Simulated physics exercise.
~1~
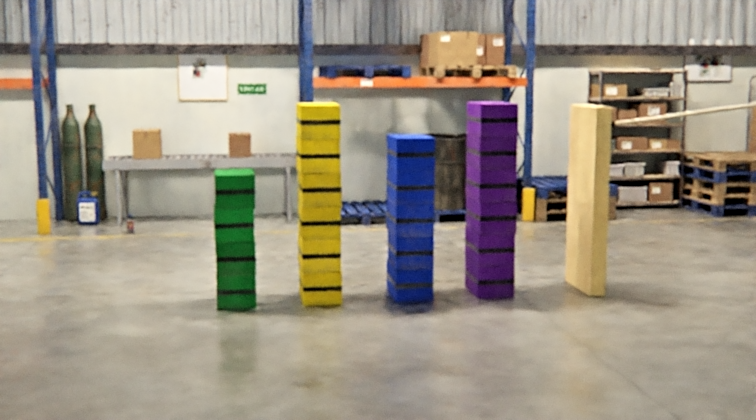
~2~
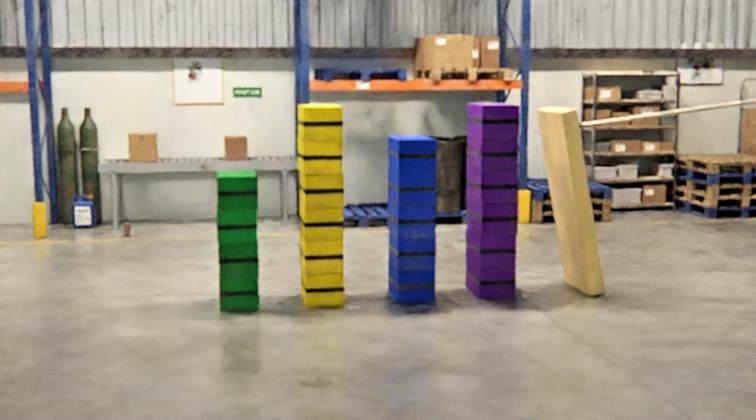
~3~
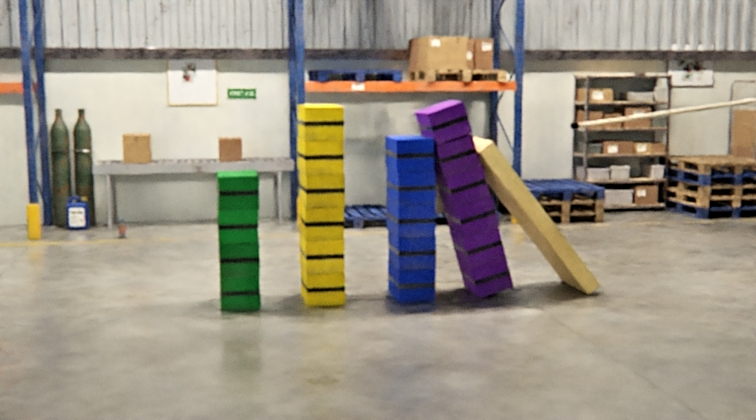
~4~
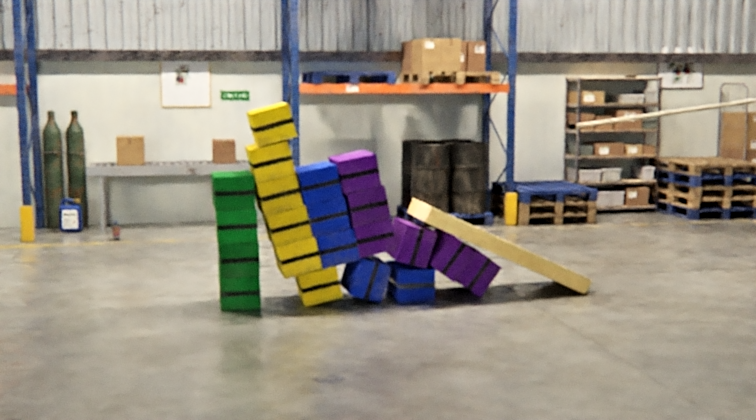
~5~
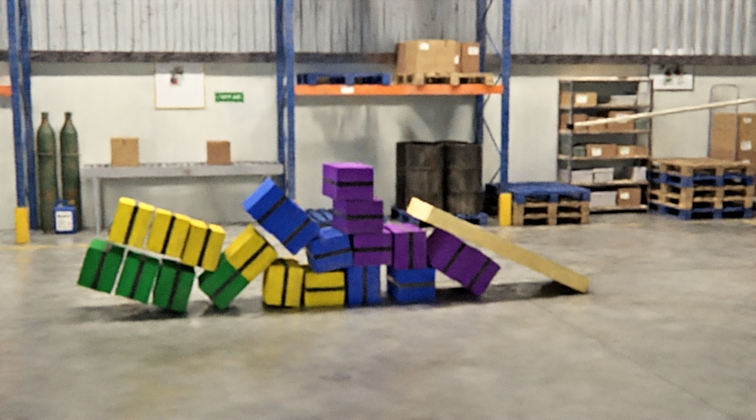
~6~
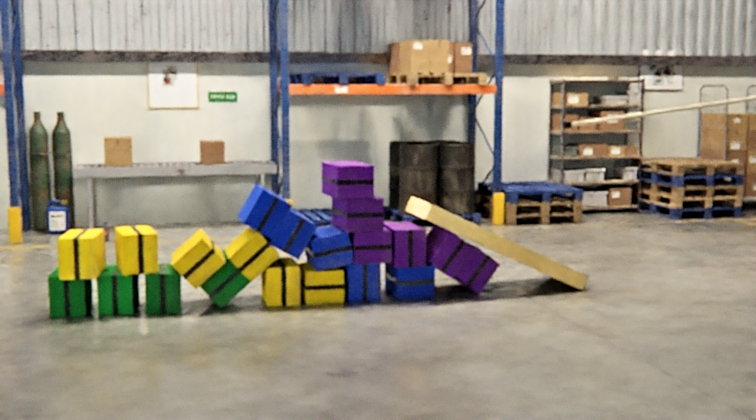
In the video, a tall pale board tips left into a row of stacked cartons in a warehouse, toppling the purple, blue, yellow and green columns in turn. The cartons end in a jumbled heap, the green ones down at the far left and the board resting aslant at the right.
